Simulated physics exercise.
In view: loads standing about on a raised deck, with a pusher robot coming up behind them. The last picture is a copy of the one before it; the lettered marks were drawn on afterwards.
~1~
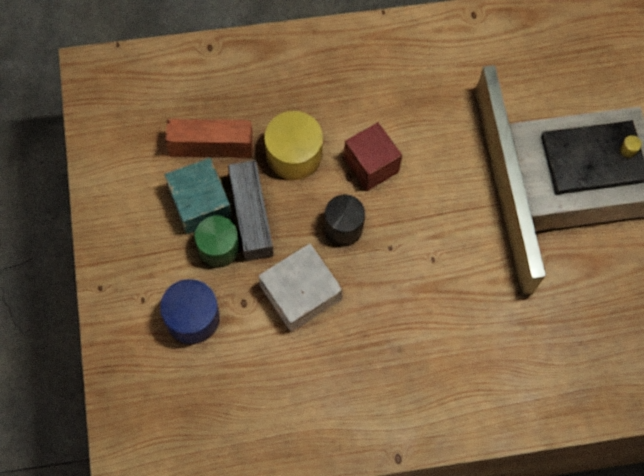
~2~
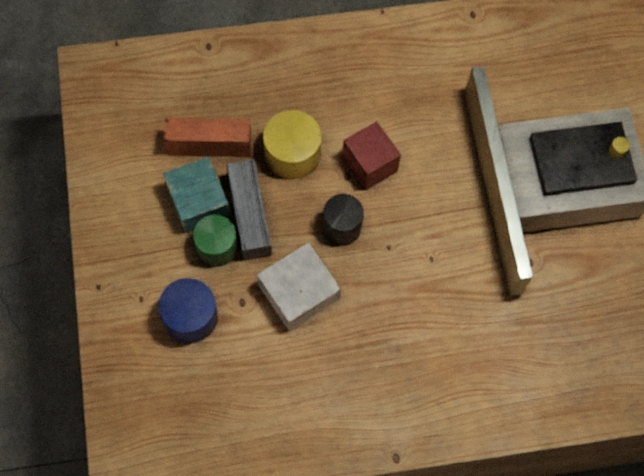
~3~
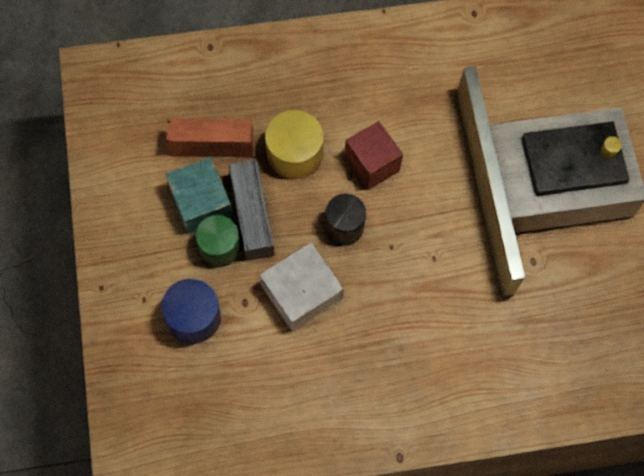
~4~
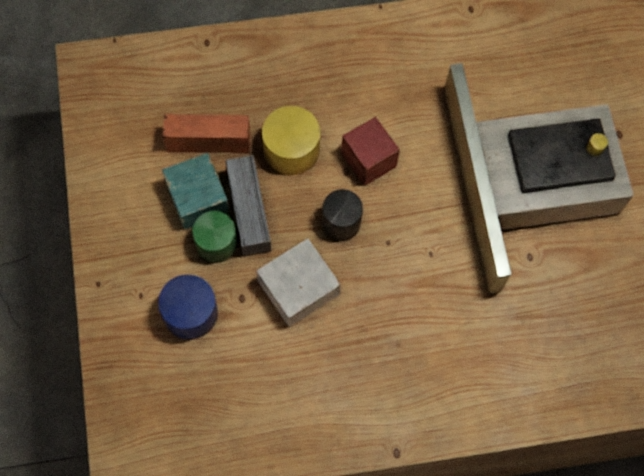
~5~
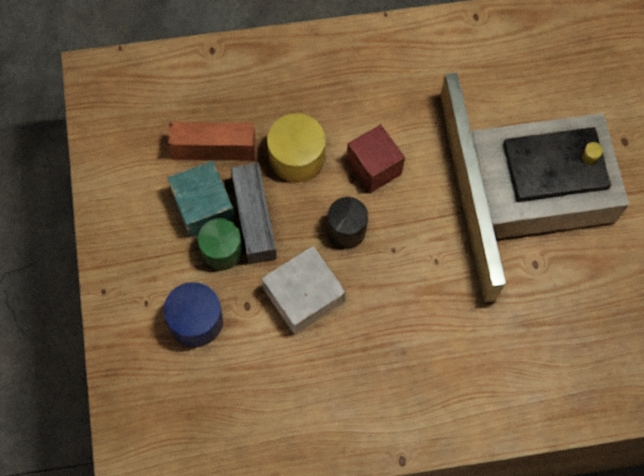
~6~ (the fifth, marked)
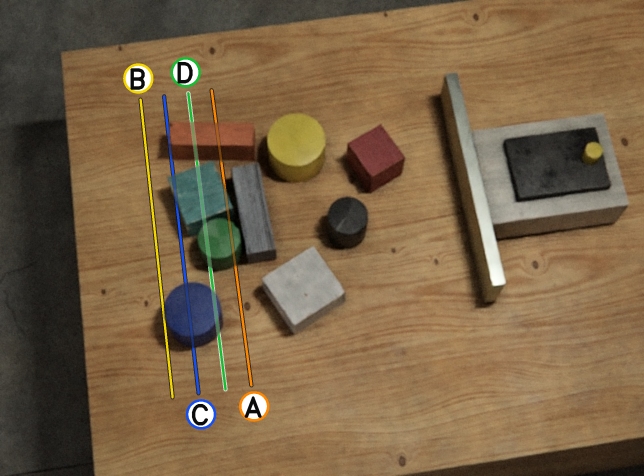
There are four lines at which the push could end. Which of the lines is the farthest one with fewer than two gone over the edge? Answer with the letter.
C.
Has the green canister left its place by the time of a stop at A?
Yes.
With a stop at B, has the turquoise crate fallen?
Yes.
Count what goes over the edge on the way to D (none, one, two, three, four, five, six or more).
In all, none.
On the copy, A at (230, 230); B at (156, 241); C at (180, 237); D at (206, 234).
On C. First, robot (445, 179); yellow canister (282, 151); red crate (332, 161).
Then, robot (339, 193); orange bar (122, 123); turquoise crate (137, 233).
Finally, robot (259, 204); turquoise crate (84, 243); blue canister (99, 337); none fallen.
By contrast, A is within the limit but short; B drops three; D is within the limit but short.
